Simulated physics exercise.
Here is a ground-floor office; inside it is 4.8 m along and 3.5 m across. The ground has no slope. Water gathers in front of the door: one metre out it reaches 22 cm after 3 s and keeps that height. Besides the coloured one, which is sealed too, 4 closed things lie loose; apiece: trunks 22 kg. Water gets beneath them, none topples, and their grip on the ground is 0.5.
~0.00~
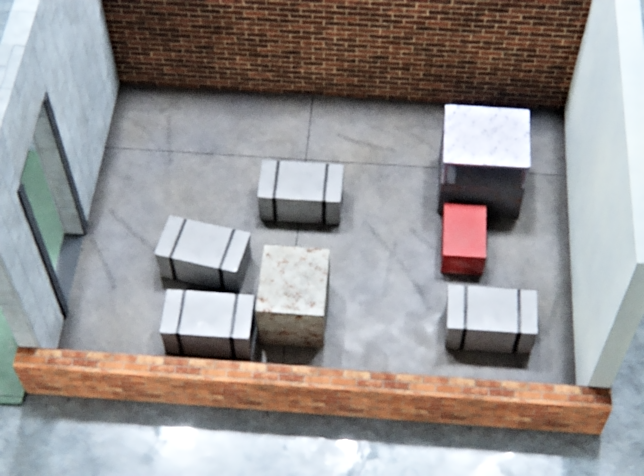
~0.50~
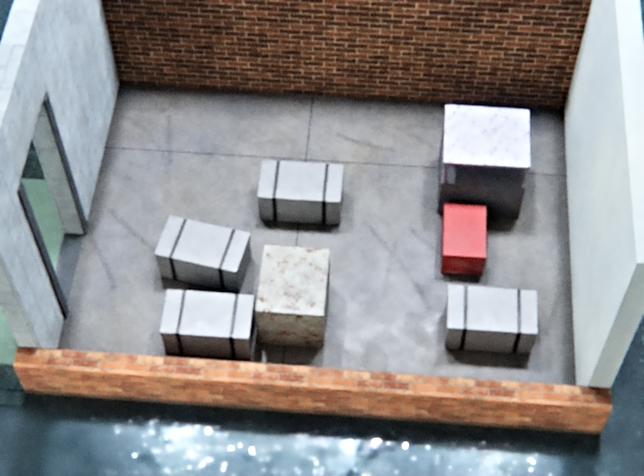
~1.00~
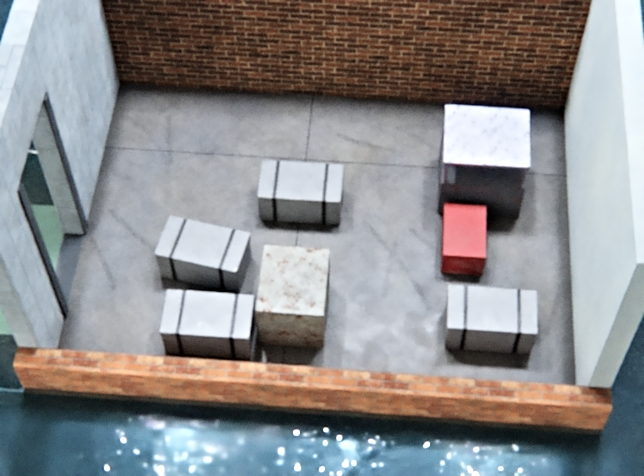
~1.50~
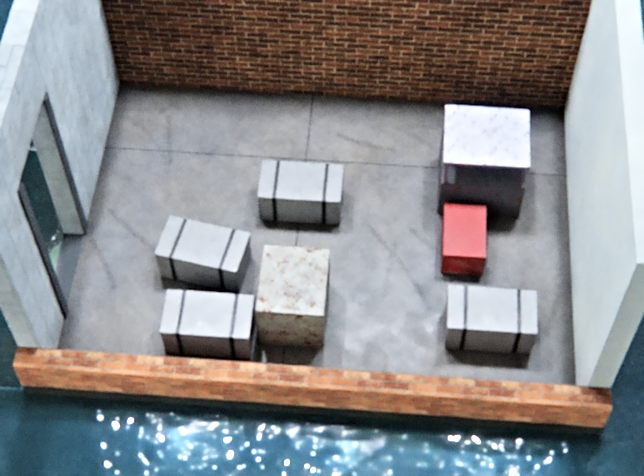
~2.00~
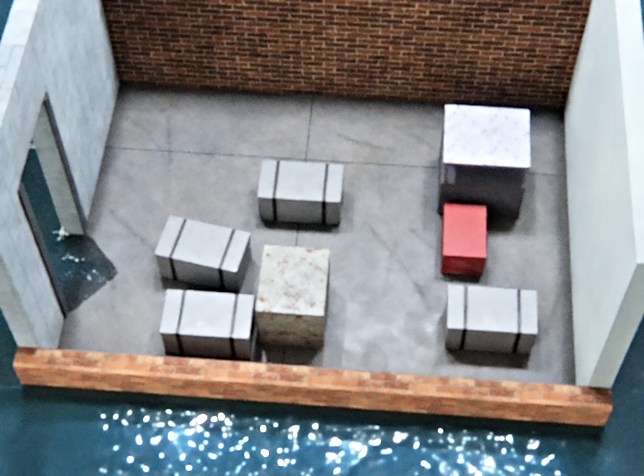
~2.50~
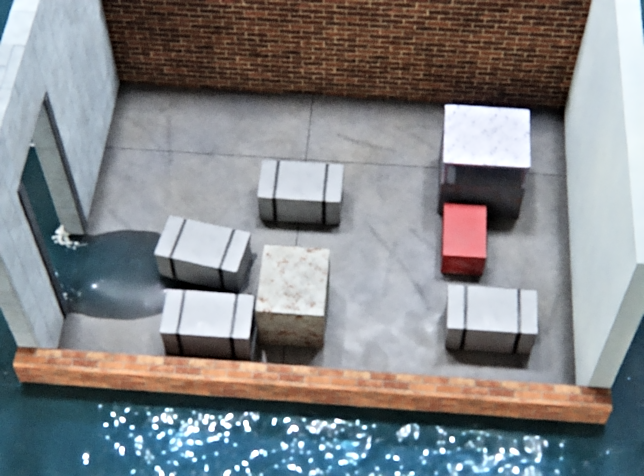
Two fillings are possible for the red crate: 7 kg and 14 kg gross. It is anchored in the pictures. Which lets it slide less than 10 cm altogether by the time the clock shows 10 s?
Verdict: Neither load is enough.
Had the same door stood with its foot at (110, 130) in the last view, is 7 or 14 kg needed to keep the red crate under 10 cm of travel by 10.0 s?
Then neither load is enough.
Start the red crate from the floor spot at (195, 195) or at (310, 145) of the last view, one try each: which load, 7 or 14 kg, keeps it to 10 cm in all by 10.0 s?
In turn: Neither holds; neither is enough.
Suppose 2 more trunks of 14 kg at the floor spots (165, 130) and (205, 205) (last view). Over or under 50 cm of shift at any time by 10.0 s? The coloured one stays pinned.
In turn: Under, more.
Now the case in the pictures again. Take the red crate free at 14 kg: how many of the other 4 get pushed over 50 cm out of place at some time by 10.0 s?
2 of them.
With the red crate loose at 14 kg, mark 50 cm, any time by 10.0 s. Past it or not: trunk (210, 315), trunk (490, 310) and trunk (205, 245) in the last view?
In that order: Less, short of it, past it.
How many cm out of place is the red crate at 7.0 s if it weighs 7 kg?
About 20 cm.
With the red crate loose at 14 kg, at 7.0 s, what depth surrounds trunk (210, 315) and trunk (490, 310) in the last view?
About 9 and 3 cm.
After 3.5 s the red crate would be 0 cm from its start with 7 kg and 0 cm from its start with 14 kg; 0 cm of water round it then.
After 4.5 s the red crate would be 0 cm from its start with 7 kg and 0 cm from its start with 14 kg; 0 cm of water round it then.
After 7.0 s the red crate would be 23 cm from its start with 7 kg and 0 cm from its start with 14 kg; 3 cm of water round it then.
After 10.0 s the red crate would be 78 cm from its start with 7 kg and 54 cm from its start with 14 kg; 8 cm of water round it then.
